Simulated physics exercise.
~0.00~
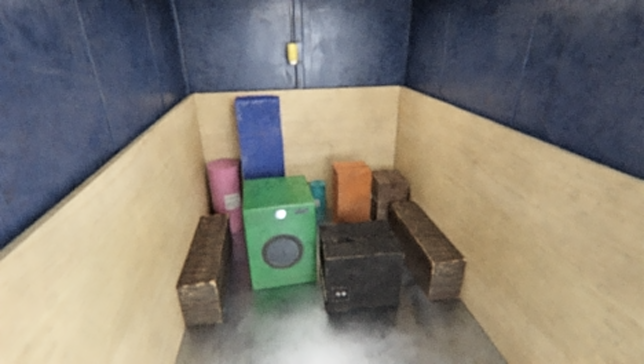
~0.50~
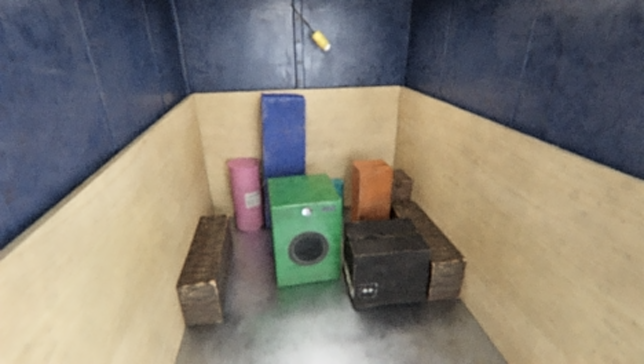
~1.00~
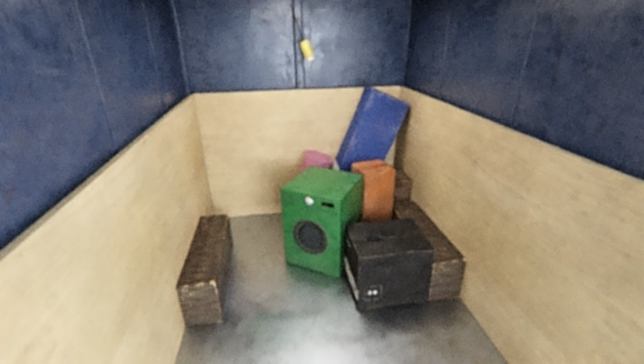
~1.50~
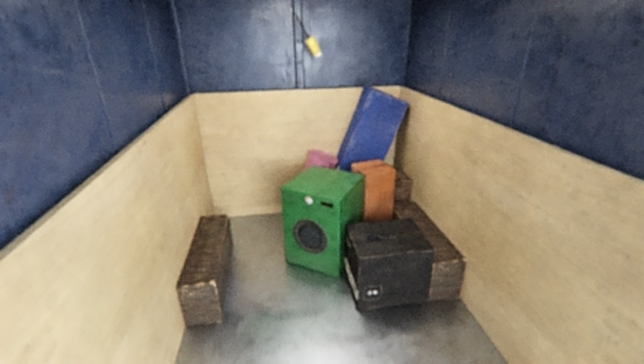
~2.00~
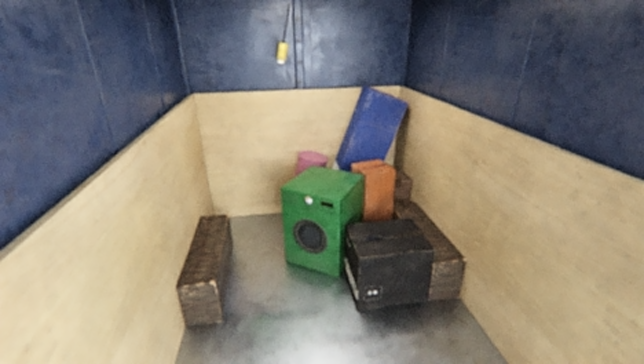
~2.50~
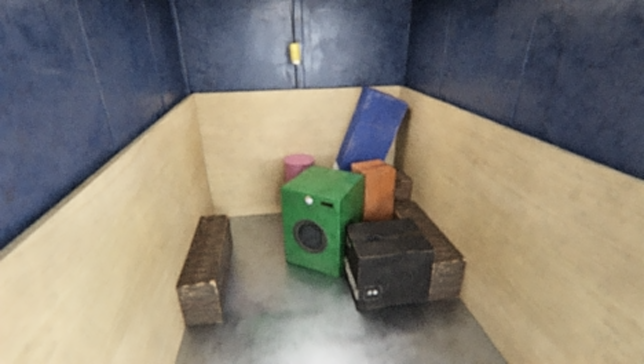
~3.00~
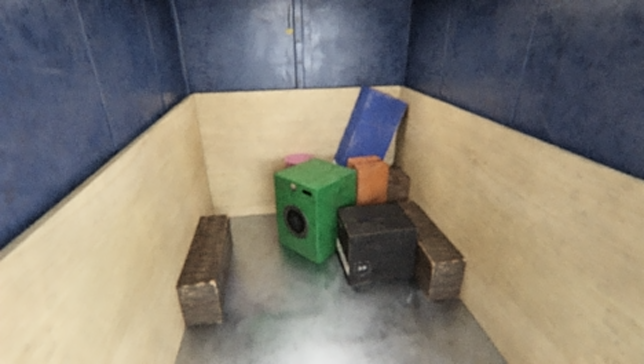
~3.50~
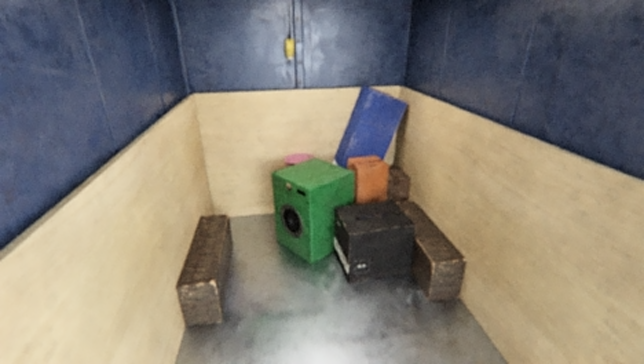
The clip shows loose boxes, a pink drum and a green appliance in a van's load bay sliding right, the tall blue box tipping to lean at the right; the drum tilts, then rights itself, and the appliance and black box finally shift slightly forward and left, remaining upright.
